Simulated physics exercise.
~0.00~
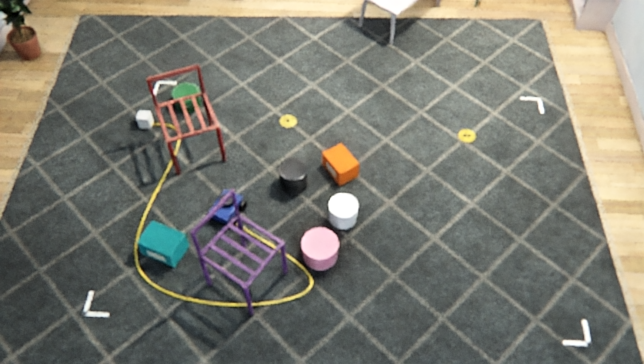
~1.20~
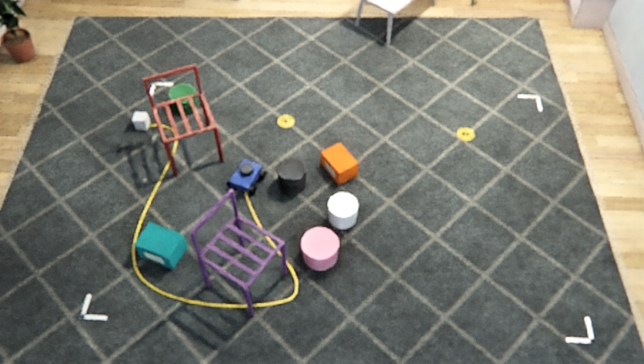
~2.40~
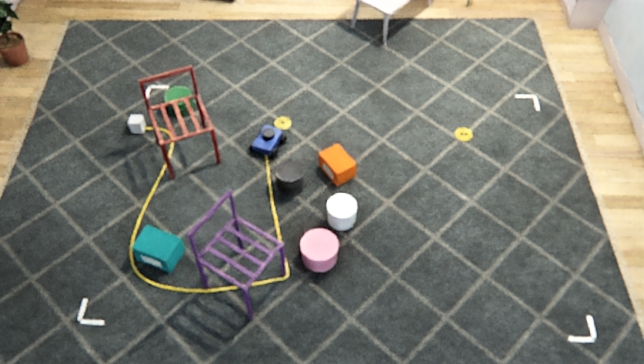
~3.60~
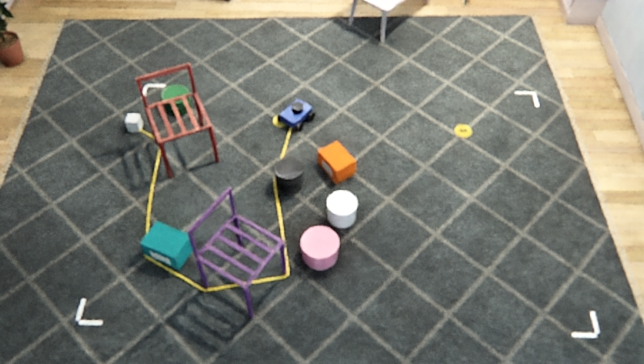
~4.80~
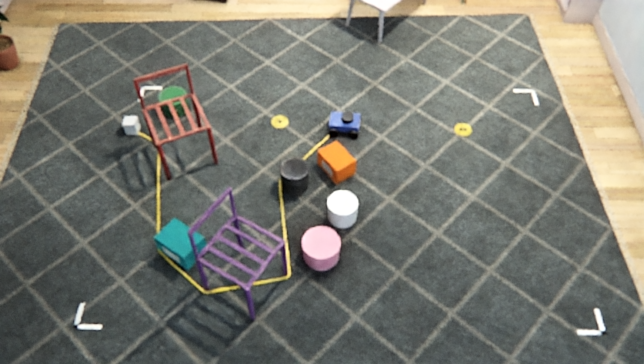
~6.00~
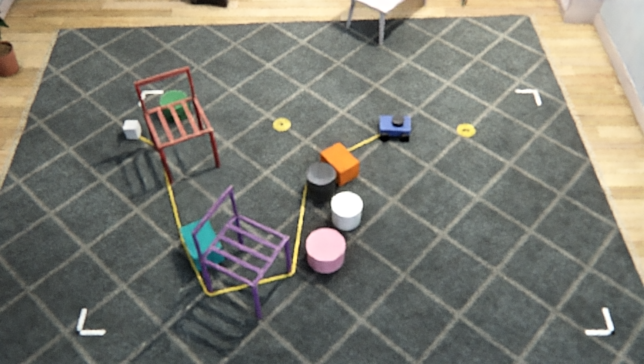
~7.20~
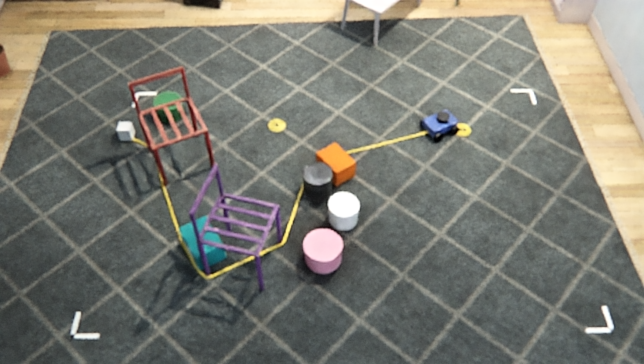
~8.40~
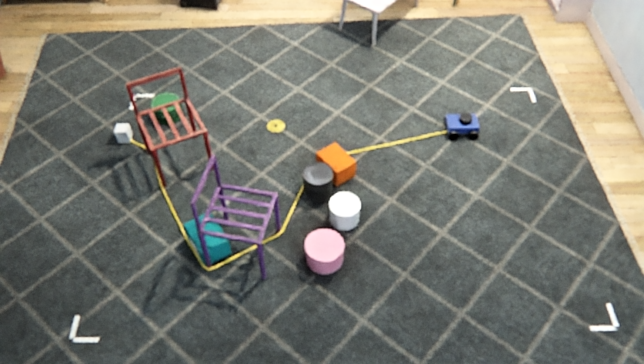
A small blue cart trails a long yellow lead across a dark patterned carpet, seen from above. A red chair stands over a green bin at upper left, a purple chair and teal box at lower left, and black, white, orange and pink containers near the middle. The cart drives up to the first yellow mark, then turns right toward the second. The tightening lead drags the teal box rightward, then nudges the black bucket beside the orange box. Finally the purple chair shifts slightly upward, and the cart ends at the right-hand mark, the lead bent around the displaced things.
